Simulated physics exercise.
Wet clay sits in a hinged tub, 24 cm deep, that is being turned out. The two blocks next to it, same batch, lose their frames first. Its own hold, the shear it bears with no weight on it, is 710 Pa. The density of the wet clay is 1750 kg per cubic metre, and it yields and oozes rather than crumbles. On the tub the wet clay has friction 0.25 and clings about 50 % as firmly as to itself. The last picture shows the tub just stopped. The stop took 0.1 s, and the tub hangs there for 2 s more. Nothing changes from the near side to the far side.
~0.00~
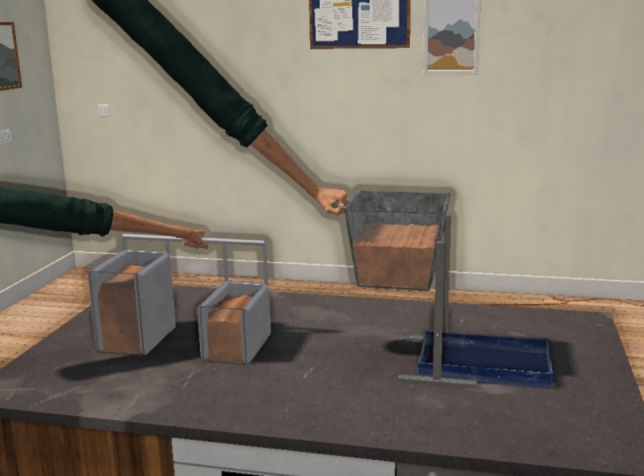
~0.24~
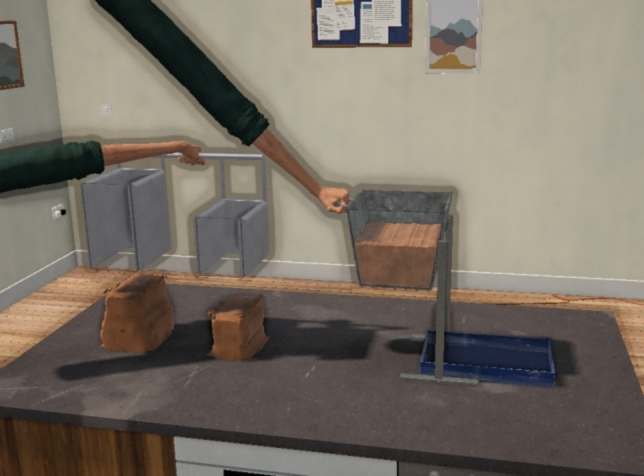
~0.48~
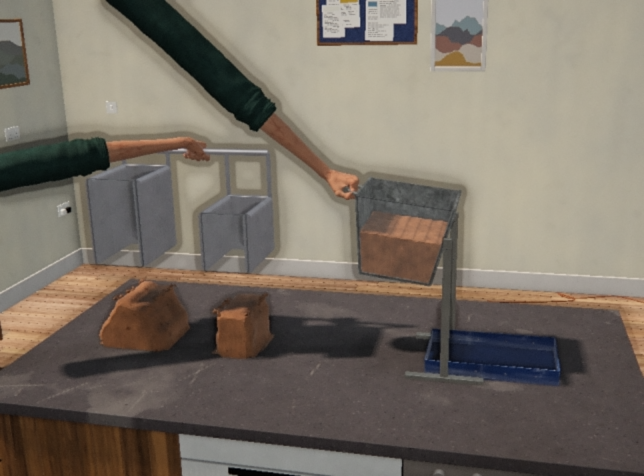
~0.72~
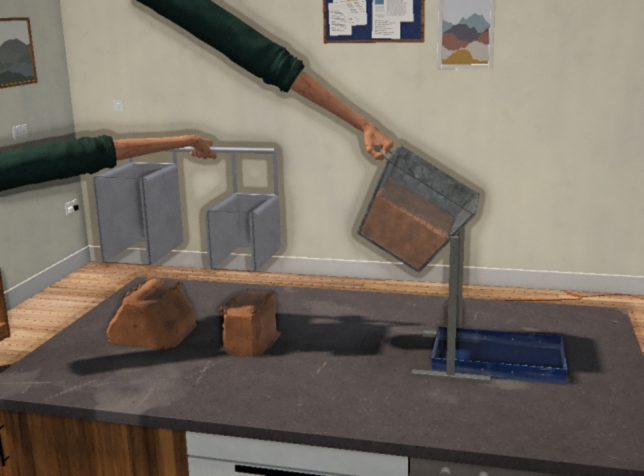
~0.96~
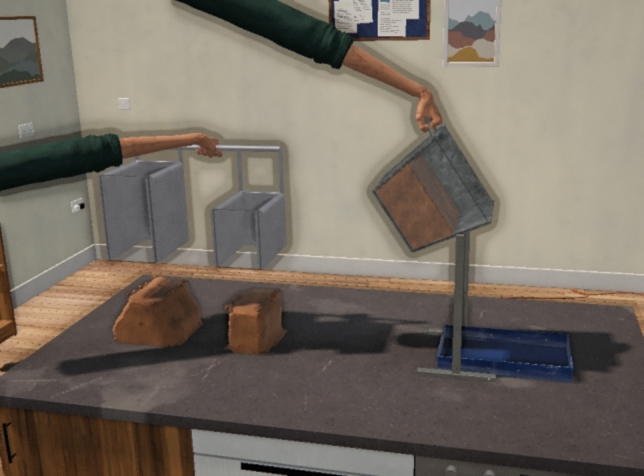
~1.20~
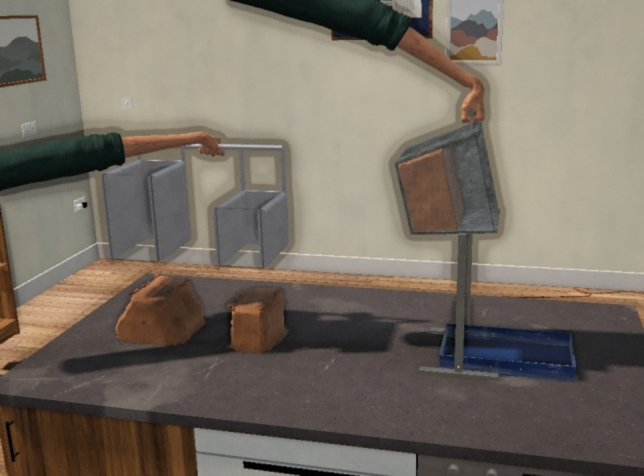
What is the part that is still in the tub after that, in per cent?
Close to 100 per cent.
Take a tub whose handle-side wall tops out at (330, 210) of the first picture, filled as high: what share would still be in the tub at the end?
It would be near 100 %.
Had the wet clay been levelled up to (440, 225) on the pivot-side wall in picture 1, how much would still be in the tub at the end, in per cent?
Then about 75 %.
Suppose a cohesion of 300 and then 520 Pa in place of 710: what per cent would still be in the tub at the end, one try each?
In that order: 85 %, 100 %.
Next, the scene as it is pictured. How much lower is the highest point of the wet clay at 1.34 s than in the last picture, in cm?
Roughly 1 cm.
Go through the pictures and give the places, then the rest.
Handle-side rim at (347, 209), tilt 0 degrees; highest point of the wet clay at (429, 247); test blocks 24 cm, 16 cm high (left to right), in the first frame.
Handle-side rim at (349, 208), tilt 0 degrees; highest point of the wet clay at (431, 246); test blocks 21 cm, 16 cm high (left to right), in the second frame.
Handle-side rim at (358, 195), tilt 7 degrees; highest point of the wet clay at (365, 232); test blocks 17 cm, 15 cm high (left to right), in the third frame.
Handle-side rim at (391, 161), tilt 31 degrees; highest point of the wet clay at (379, 197); test blocks 17 cm, 15 cm high (left to right), in the fourth frame.
Handle-side rim at (437, 139), tilt 57 degrees; highest point of the wet clay at (408, 167); test blocks 17 cm, 15 cm high (left to right), in the fifth frame.
Handle-side rim at (477, 135), tilt 77 degrees; highest point of the wet clay at (440, 153); test blocks 17 cm, 15 cm high (left to right), in the sixth frame.
By 1.34 s, the tub is at 77 degrees and holds 100 %.
By 1.51 s, the tub is at 77 degrees and holds 100 %.
By 1.68 s, the tub is at 77 degrees and holds 100 %.
By 1.85 s, the tub is at 77 degrees and holds 100 %.
By 3.20 s, at the end, the tub is at 77 degrees and holds 100 %.
